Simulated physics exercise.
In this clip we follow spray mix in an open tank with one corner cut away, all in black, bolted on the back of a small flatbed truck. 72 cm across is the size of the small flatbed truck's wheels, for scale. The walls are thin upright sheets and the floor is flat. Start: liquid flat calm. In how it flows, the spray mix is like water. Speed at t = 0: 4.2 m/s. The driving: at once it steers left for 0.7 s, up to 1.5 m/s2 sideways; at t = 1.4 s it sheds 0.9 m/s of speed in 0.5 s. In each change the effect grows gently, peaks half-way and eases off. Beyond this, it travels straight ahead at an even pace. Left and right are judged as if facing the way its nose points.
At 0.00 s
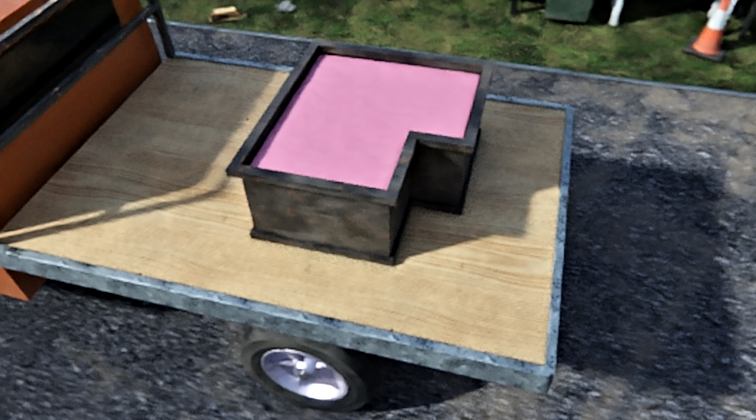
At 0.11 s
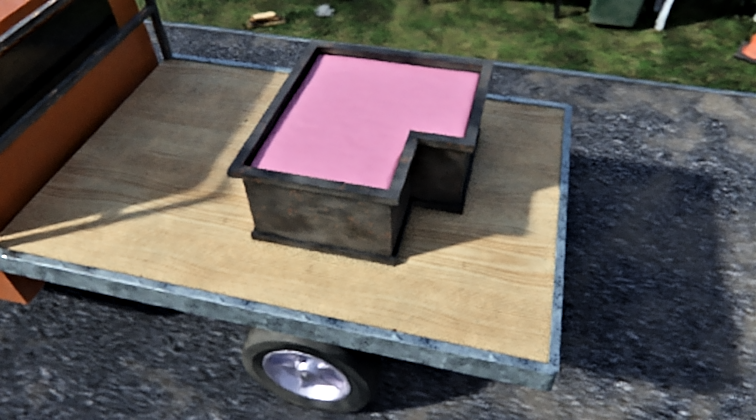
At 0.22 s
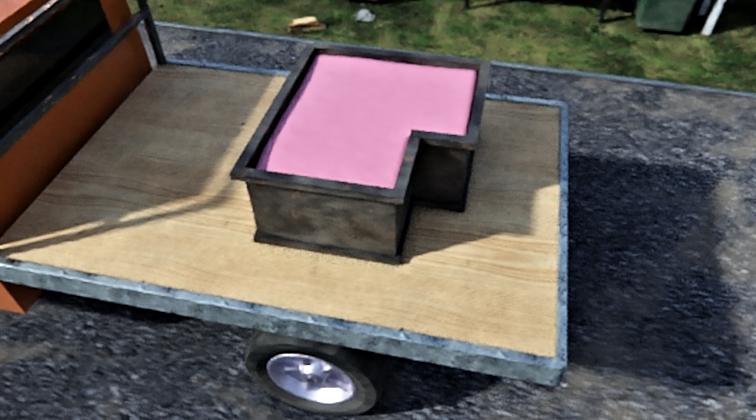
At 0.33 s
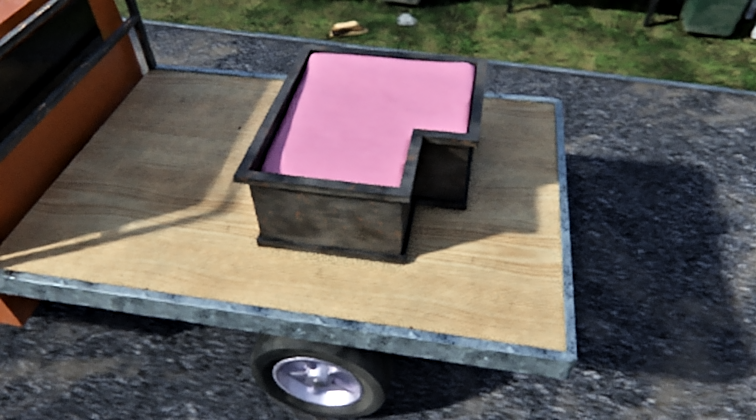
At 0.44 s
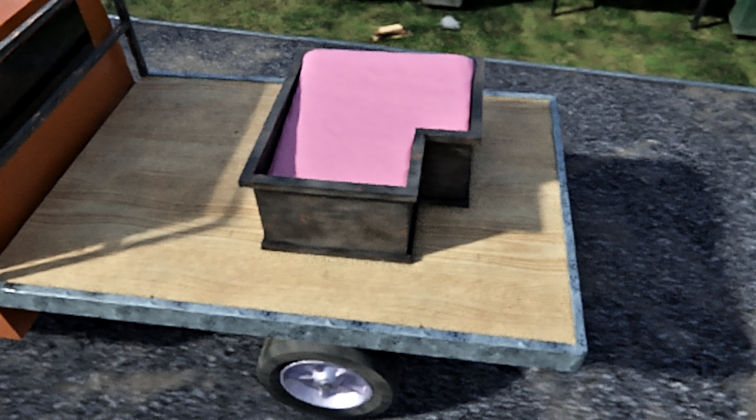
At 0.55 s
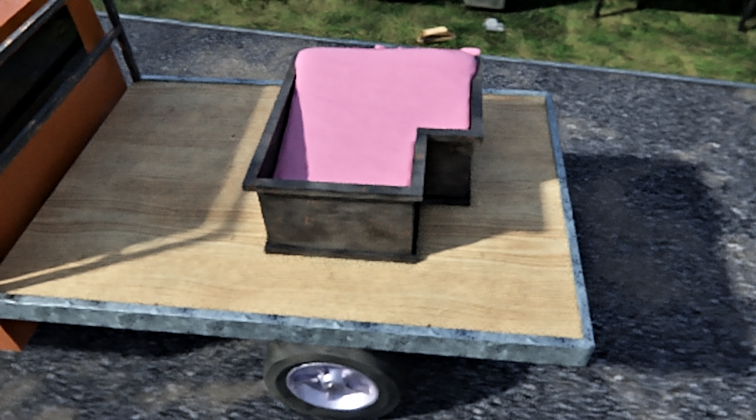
On a flatbed trailer on a roadway, pink liquid in a black notched open tank lying level, then tilting up the far side.
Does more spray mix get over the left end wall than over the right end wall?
Yes.
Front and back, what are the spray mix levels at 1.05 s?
The front stands at 36 cm and the back at 38 cm.
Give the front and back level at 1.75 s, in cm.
At that moment it stands around 48 cm in front and around 24 cm behind.
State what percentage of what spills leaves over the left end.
Roughly 50 in a hundred.
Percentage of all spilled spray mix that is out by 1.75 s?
About 30 percent at that moment.
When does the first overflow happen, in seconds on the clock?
At roughly 0.8 s.
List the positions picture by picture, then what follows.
Level at the front (328, 61); level at the back (466, 79); still flat; the front is on the left, levels are read along the far wall; a wheel hub at (302, 383), in the first frame.
Level at the front (326, 61); level at the back (465, 79); still flat, in the second frame.
Level at the front (324, 60); level at the back (464, 72); rising 3° towards the far side, in the third frame.
Level at the front (320, 59); level at the back (462, 68); rising 6° towards the far side, in the fourth frame.
Level at the front (317, 53); level at the back (460, 62); rising 10° towards the far side, in the fifth frame.
Level at the front (314, 52); level at the back (458, 59); rising 13° towards the far side; a wheel hub at (331, 395), in the sixth frame.
Then, 1.05 s in, front 37 cm, middle 37 cm, back 38 cm above the floor; the loss stands at 3 per cent, over the far side.
Then, 1.75 s in, front 48 cm, middle 32 cm, back 25 cm above the floor; the loss stands at 4 per cent, over the far side, a little elsewhere.
Then, 2.45 s in, front 26 cm, middle 35 cm, back 43 cm above the floor; the loss stands at 9 per cent, over the left end and the far side, a little elsewhere.
Then, 4.89 s in, the loss stands at 12 per cent, over the left end and the far side, a little elsewhere; the left end has passed 6 per cent and the right end 1.
